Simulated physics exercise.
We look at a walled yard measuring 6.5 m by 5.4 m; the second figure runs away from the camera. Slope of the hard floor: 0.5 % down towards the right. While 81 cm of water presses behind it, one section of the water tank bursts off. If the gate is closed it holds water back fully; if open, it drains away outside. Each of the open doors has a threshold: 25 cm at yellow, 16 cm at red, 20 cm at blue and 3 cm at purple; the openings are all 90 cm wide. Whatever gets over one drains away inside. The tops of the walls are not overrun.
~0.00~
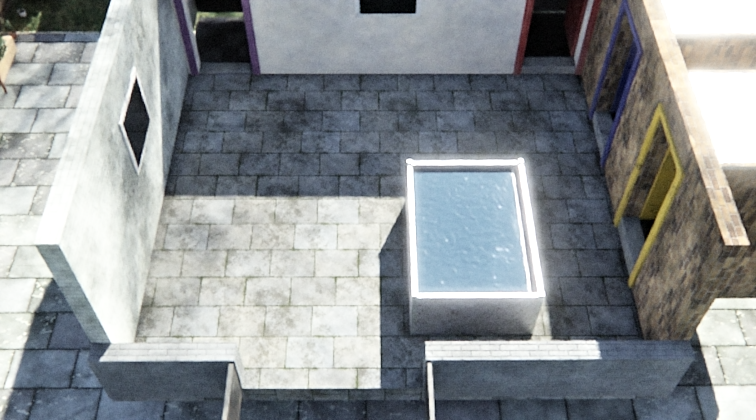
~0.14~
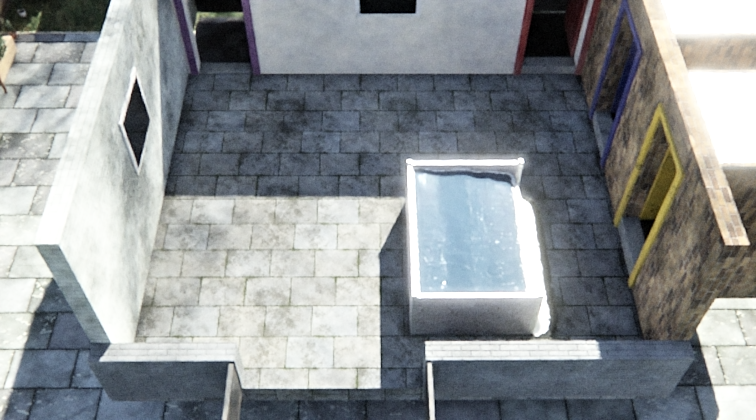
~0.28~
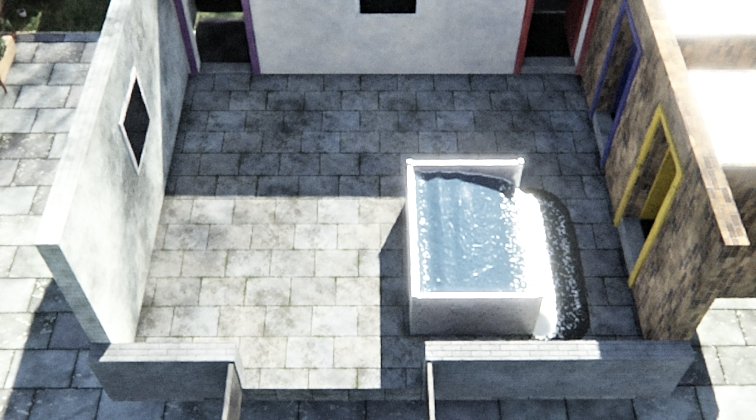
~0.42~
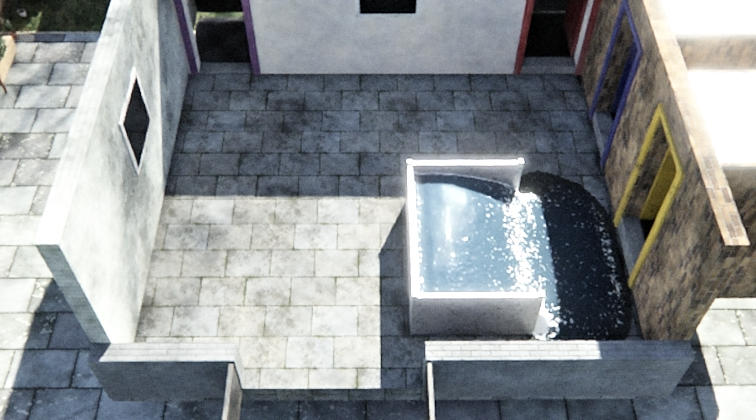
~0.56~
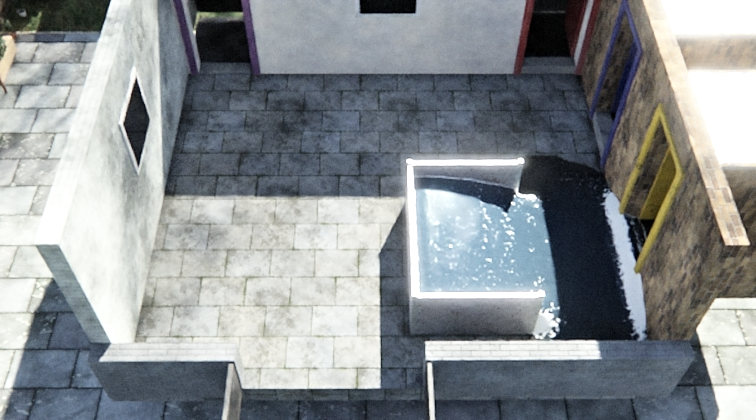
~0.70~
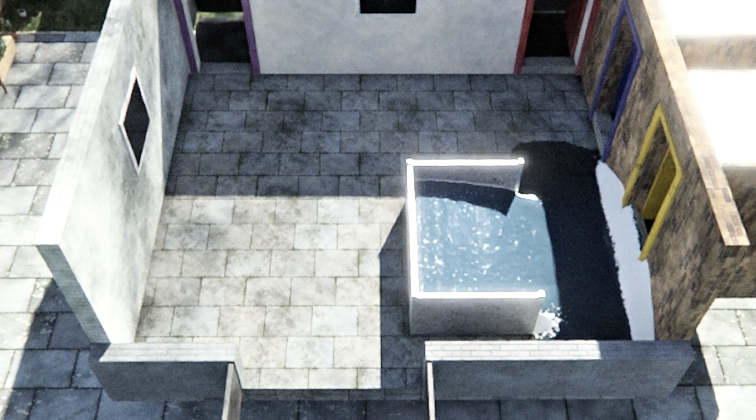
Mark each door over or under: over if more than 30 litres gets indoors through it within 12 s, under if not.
Yellow door: Over, red door: Over, blue door: Under, purple door: Over.
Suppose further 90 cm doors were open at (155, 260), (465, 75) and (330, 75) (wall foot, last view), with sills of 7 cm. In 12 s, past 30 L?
First doorway falls short, second gets there, third falls short.
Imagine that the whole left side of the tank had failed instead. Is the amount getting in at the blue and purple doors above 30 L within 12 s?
Blue: Within limit; purple: Beyond limit.
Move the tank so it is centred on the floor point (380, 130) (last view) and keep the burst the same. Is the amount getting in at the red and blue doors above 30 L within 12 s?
Checking the limit: The red door is beyond it and the blue door is beyond it.
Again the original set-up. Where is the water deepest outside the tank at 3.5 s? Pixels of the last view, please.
Look around (582, 81).
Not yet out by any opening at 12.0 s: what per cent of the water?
72 %.
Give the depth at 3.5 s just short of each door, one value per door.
Depths in centimetres - yellow: 16, red: 24, blue: 9, purple: 0.
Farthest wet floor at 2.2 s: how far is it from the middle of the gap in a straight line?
Around 4.0 metres.
After 1.4 s water covers 20 % of the floor and is deepest (56 cm) near (651, 369); yellow door 49 cm at the sill, 136 L in, red door not reached, blue door 15 cm at the sill, 0 L in, purple door not reached.
After 2.2 s water covers 30 % of the floor and is deepest (38 cm) near (651, 369); yellow door 32 cm at the sill, 219 L in, red door 29 cm at the sill, 26 L in, blue door 14 cm at the sill, 0 L in, purple door not reached.
After 3.5 s water covers 55 % of the floor and is deepest (25 cm) near (582, 81); yellow door 16 cm at the sill, 231 L in, red door 24 cm at the sill, 83 L in, blue door 9 cm at the sill, 0 L in, purple door not reached.
After 7.0 s water covers 85 % of the floor and is deepest (17 cm) near (651, 369); yellow door 12 cm at the sill, 232 L in, red door 10 cm at the sill, 100 L in, blue door 12 cm at the sill, 0 L in, purple door 6 cm at the sill, 9 L in.
After 12.0 s water covers 100 % of the floor and is deepest (8 cm) near (584, 88); yellow door 5 cm at the sill, 232 L in, red door 8 cm at the sill, 100 L in, blue door 6 cm at the sill, 0 L in, purple door 6 cm at the sill, 56 L in.
